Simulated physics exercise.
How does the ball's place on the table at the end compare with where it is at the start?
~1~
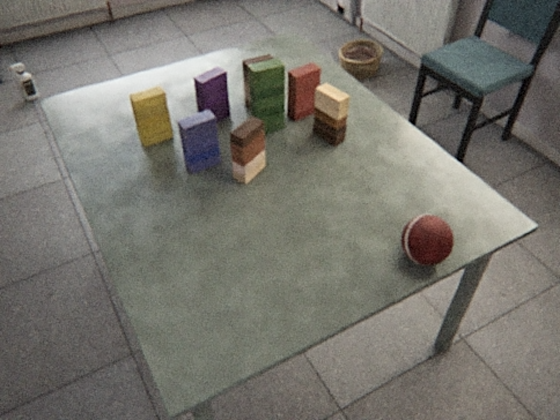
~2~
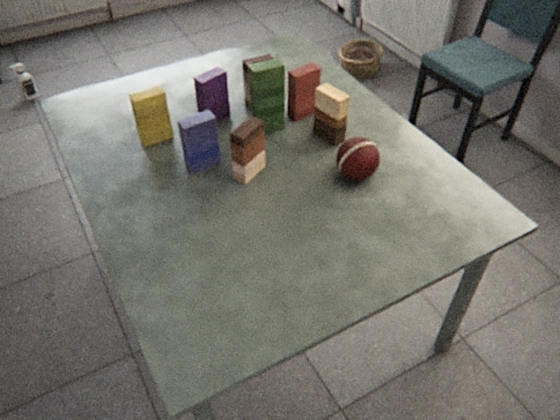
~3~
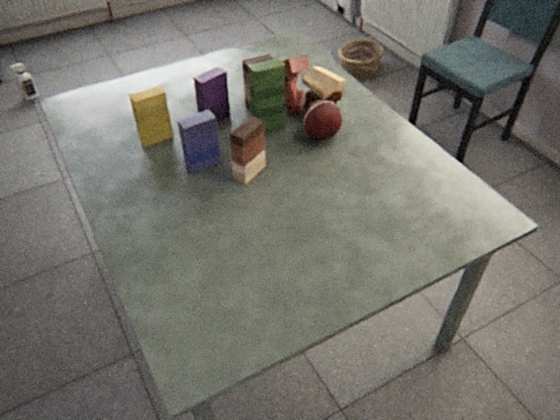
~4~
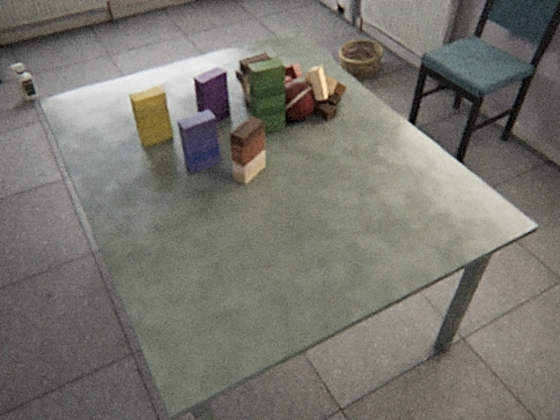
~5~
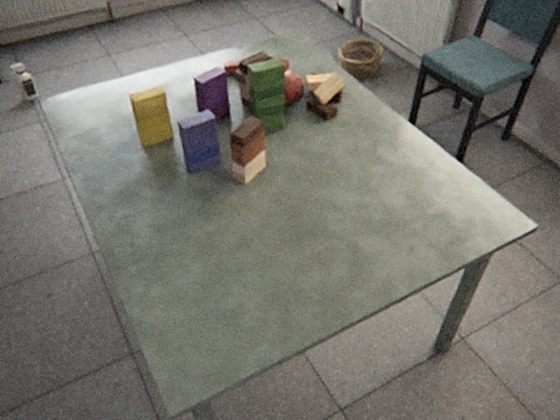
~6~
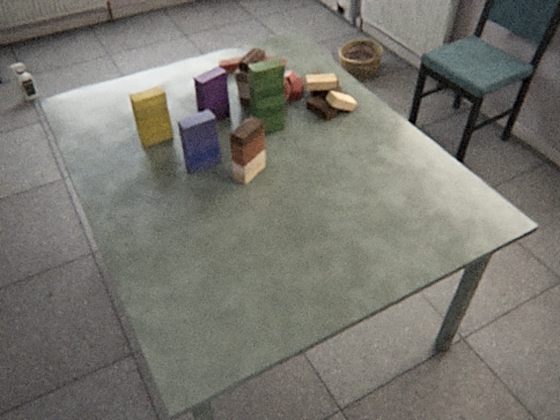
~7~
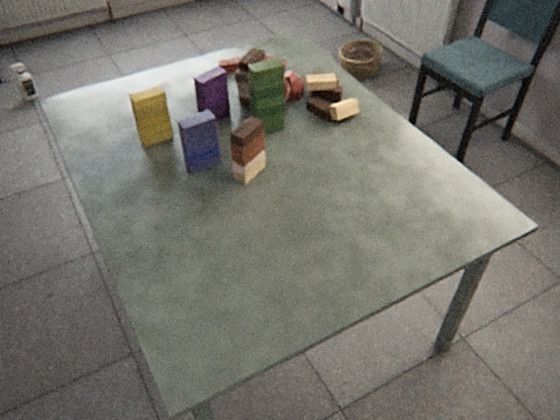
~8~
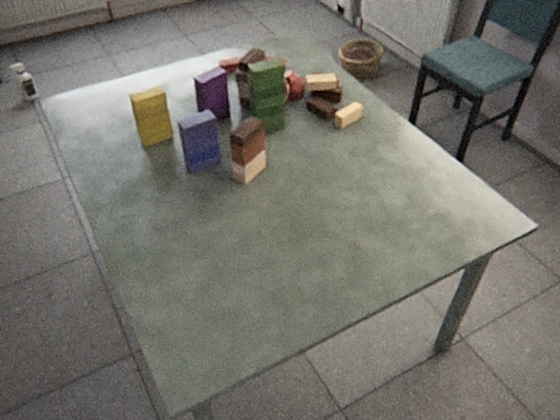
At the start the ball is in the open near the right-hand corner of the table, well away from the blocks. At the end it rests farther up and to the left, partly hidden behind the green column among the fallen blocks.
The footage shows a dark red ball rolling up and left across a table into standing columns of wooden blocks, toppling the red column and the cream-and-brown one beside it. The ball stops behind the green column, which still stands with the yellow, purple and blue ones.
